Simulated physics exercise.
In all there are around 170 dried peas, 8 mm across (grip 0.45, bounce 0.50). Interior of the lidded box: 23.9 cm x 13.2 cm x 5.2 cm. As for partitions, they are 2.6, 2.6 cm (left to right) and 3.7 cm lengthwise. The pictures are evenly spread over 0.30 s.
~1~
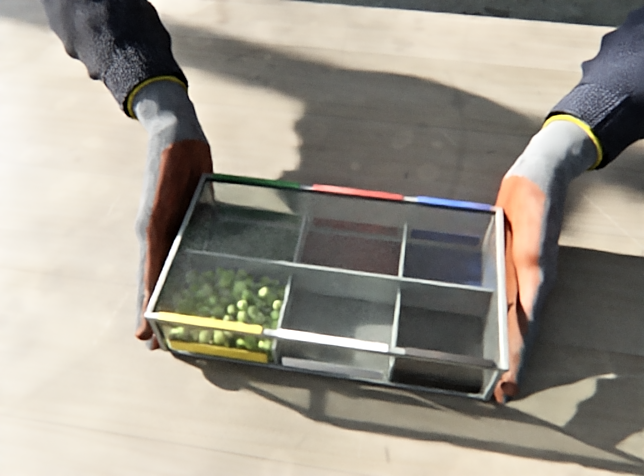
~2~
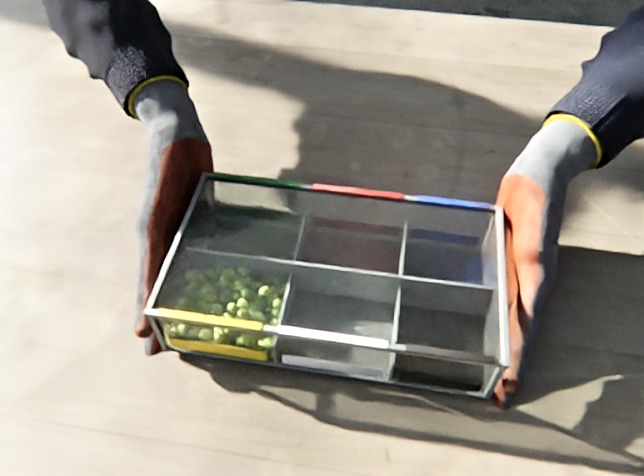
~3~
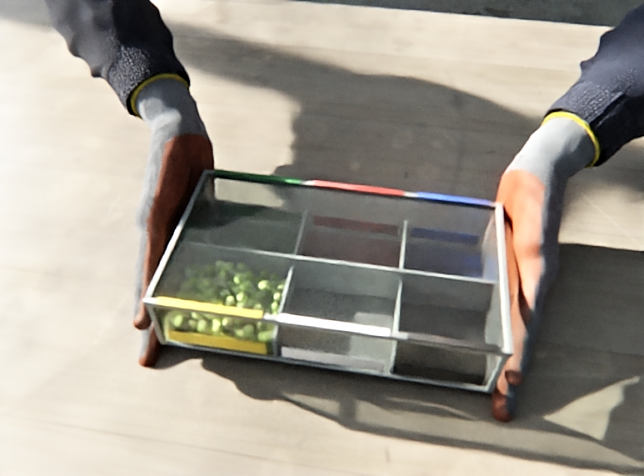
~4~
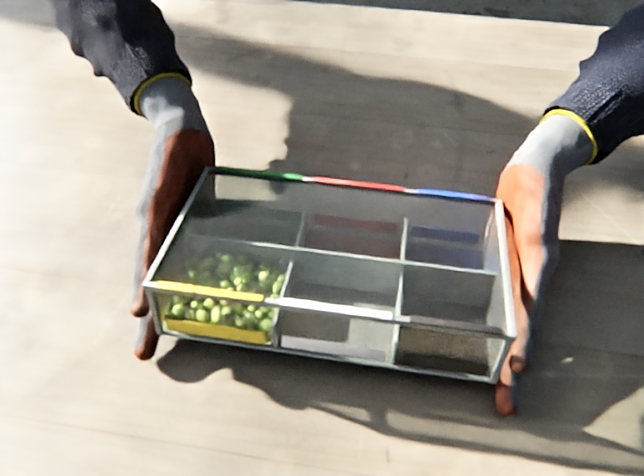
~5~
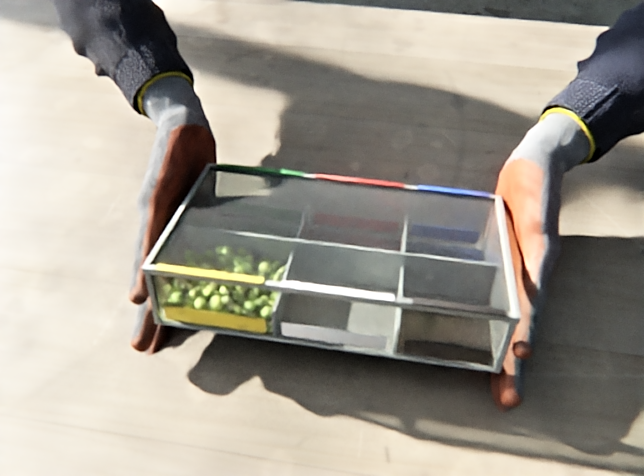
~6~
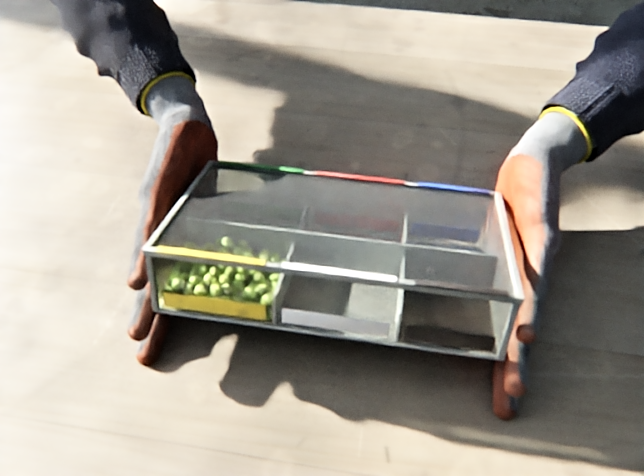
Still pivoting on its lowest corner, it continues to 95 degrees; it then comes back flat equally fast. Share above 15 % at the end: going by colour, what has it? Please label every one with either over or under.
Labels - red: Under; blue: Under; green: Over; yellow: Over; white: Under; black: Under.
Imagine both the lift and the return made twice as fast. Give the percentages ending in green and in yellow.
The green compartment would end with 25 per cent and the yellow compartment with 70 per cent.
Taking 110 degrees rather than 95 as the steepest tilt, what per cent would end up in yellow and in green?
With that change, yellow ends at 70 percent while green ends at 25 percent.
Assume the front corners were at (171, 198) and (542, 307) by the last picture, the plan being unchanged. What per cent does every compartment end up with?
Red 20; blue 50; green 0; yellow 20; white 5; black 5.
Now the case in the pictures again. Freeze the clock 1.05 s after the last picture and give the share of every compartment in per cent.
In per cent: Red 0, blue 0, green 15, yellow 80, white 0, black 0.
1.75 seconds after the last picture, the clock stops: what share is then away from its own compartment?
About 35 %.
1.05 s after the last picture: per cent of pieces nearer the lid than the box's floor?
Close to 50 in a hundred.
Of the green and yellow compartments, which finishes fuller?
More settles in the yellow compartment.
Then, 1.05 s after the last picture, tilt 95 degrees; green 15 %, yellow 80 %.
Then, 1.75 s after the last picture, tilt 41 degrees; red 10 %, green 25 %, yellow 65 %.
Then, 2.48 s after the last picture, tilt 0 degrees; red 10 %, green 25 %, yellow 65 %.
In the end, red 10 %, blue 0 %, green 25 %, yellow 65 %, white 0 %, black 0 %.
